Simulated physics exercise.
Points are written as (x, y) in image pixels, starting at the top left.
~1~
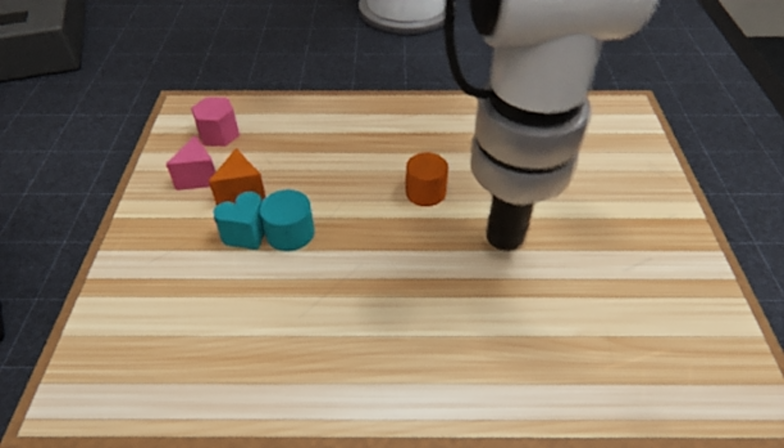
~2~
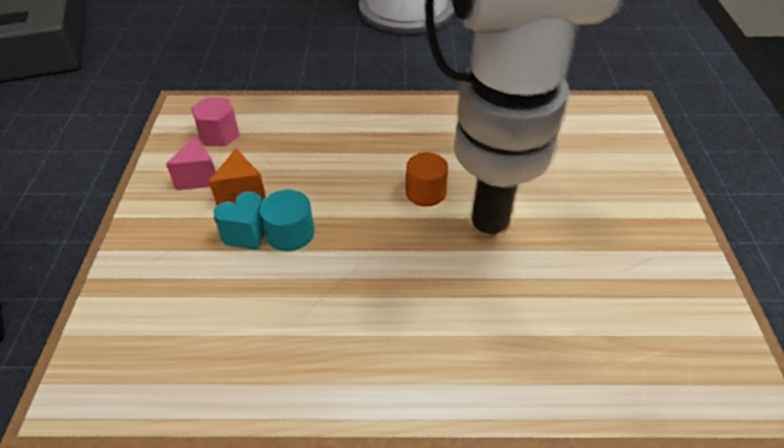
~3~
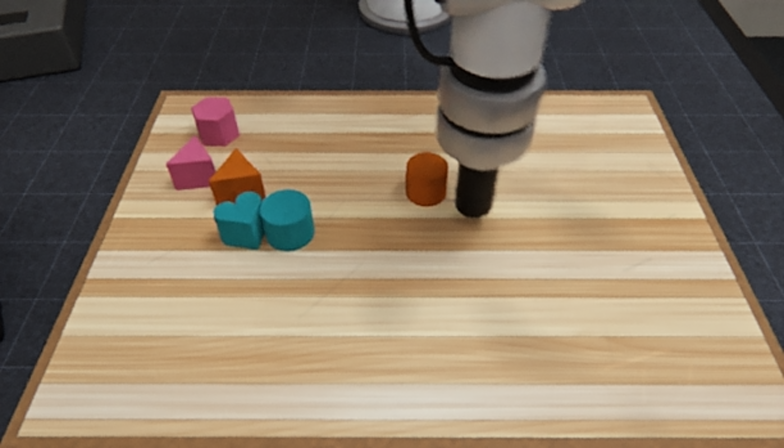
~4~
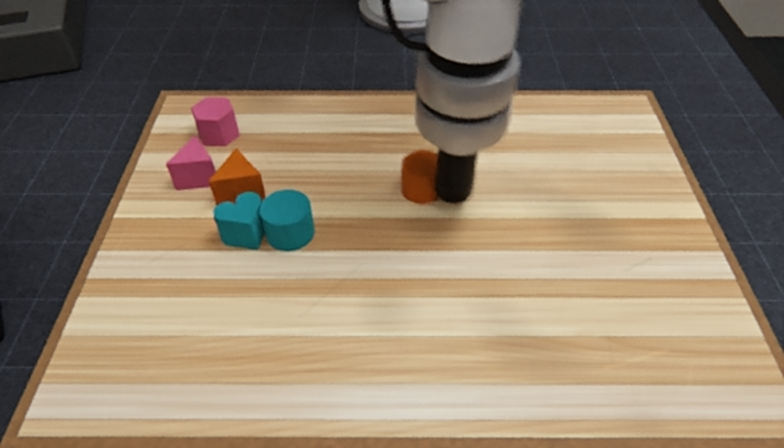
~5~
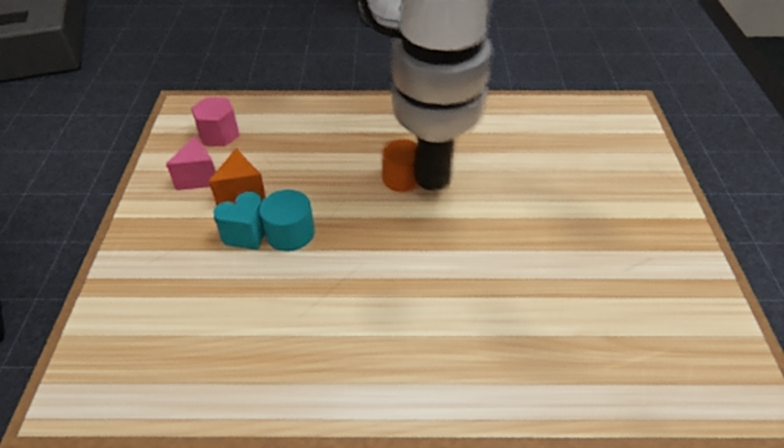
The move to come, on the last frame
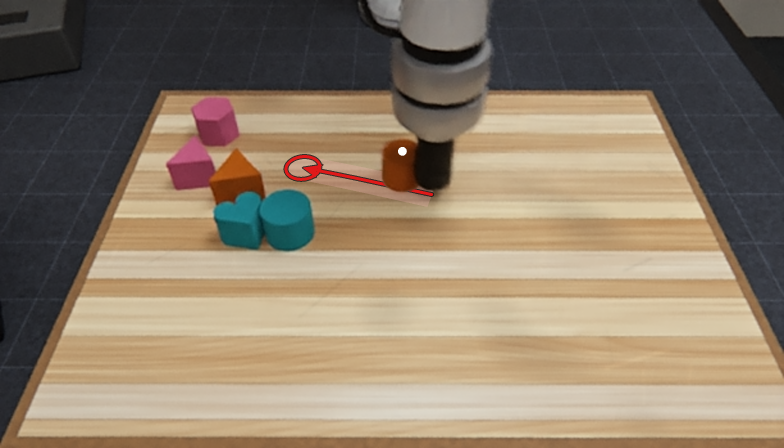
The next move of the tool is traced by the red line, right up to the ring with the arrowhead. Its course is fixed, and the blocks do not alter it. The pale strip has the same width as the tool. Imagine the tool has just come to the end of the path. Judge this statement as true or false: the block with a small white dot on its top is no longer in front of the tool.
The claim holds.
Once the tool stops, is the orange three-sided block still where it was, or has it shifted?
That one stays where it is.
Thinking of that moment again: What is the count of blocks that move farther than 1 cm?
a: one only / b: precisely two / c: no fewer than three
The correct letter is a.
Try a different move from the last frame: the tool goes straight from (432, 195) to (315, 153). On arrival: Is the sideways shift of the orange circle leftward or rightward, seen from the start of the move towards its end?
Its sideways move is to the right.
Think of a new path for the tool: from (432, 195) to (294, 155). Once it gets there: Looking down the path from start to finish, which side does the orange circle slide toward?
Shifts right.
The drawn path runs from (432, 195) directly to (303, 168); the dot is on the orange circle.
The first path, step by step. One third of the way, tool (387, 170); orange circle (370, 136).
Two thirds of the way, tool (343, 160); orange circle (352, 125).
At the end, tool (301, 152); orange three-sided block not moved; orange circle (352, 125).
